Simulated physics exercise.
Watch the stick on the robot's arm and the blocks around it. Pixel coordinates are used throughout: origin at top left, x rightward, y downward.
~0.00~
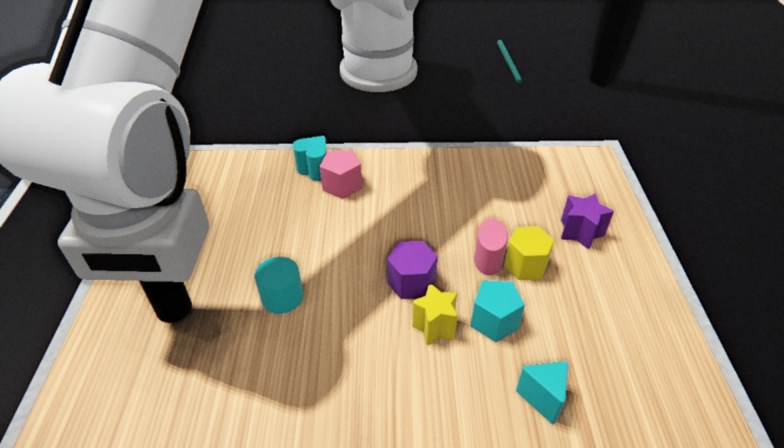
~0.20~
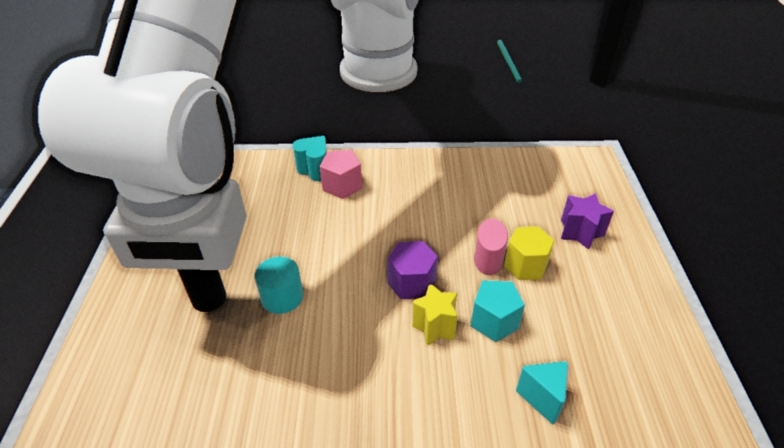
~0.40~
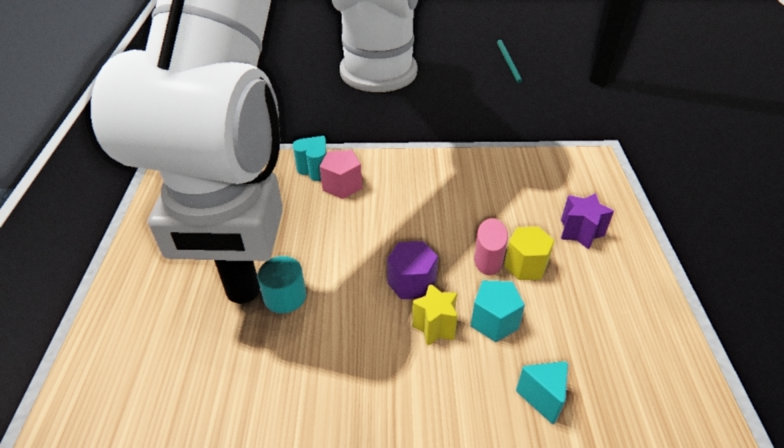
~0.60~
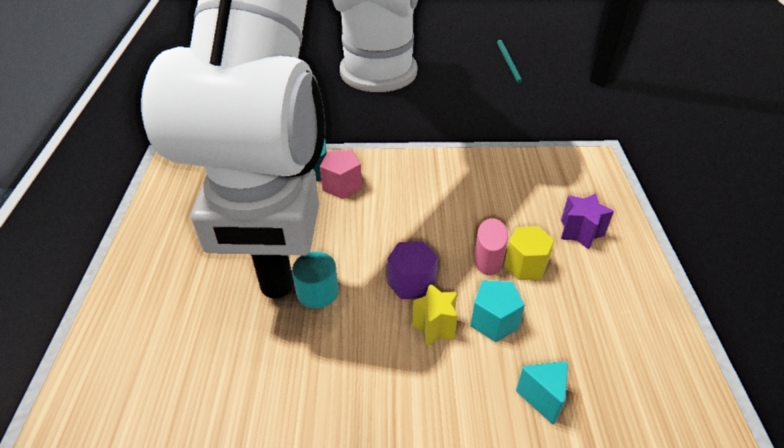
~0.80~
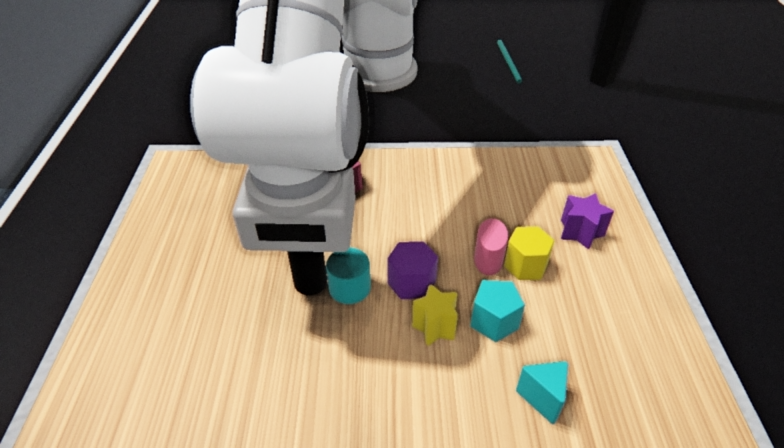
A white robot arm with a short black stick moves rightward over a pale wooden tabletop, seen from above at an angle by a still camera against a dark floor. Turquoise, pink, purple and yellow blocks sit scattered across it, with a turquoise cylinder left of centre. The stick nears the cylinder, meets its left side and pushes it right towards the purple hexagon, while the other blocks stay still.
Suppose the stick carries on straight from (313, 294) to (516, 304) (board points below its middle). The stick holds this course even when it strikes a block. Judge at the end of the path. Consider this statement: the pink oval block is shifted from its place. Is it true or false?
That is false.
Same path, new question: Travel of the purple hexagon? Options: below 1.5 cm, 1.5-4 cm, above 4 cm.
The block winds up beyond 4 cm from where it is now.
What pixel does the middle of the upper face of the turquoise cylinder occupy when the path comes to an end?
My best guess is (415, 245).
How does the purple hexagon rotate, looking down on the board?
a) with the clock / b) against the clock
Choice a: With the clock.
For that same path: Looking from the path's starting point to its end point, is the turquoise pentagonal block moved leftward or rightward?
That's a shift to the right.
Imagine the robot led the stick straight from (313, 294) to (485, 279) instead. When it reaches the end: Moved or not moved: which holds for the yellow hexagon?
That one moves away.
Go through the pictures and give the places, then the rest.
The first picture shows tip of the stick at (175, 309), middles of tops, turquoise cylinder at (276, 272), purple hexagon at (413, 257), pink oval block at (493, 233), turquoise pentagonal block at (499, 297).
The second picture shows stick at (209, 299), nothing pushed.
The third picture shows stick at (243, 291), turquoise cylinder at (280, 271).
The fourth picture shows stick at (277, 286), turquoise cylinder at (314, 266).
The fifth picture shows stick at (311, 283), turquoise cylinder at (348, 262), purple hexagon at (413, 257), pink oval block at (493, 233), turquoise pentagonal block at (499, 297).
On the path given first. One third of the way, stick at (379, 286); turquoise cylinder at (404, 250); purple hexagon at (450, 246), turned 50° clockwise.
Two thirds of the way, stick at (449, 290); turquoise cylinder at (415, 245); purple hexagon at (457, 240), turned 80° clockwise.
At the end, stick at (518, 293); turquoise cylinder at (415, 245); purple hexagon at (457, 240), turned 80° clockwise; pink oval block unmoved; turquoise pentagonal block at (530, 310), turned 65° clockwise.
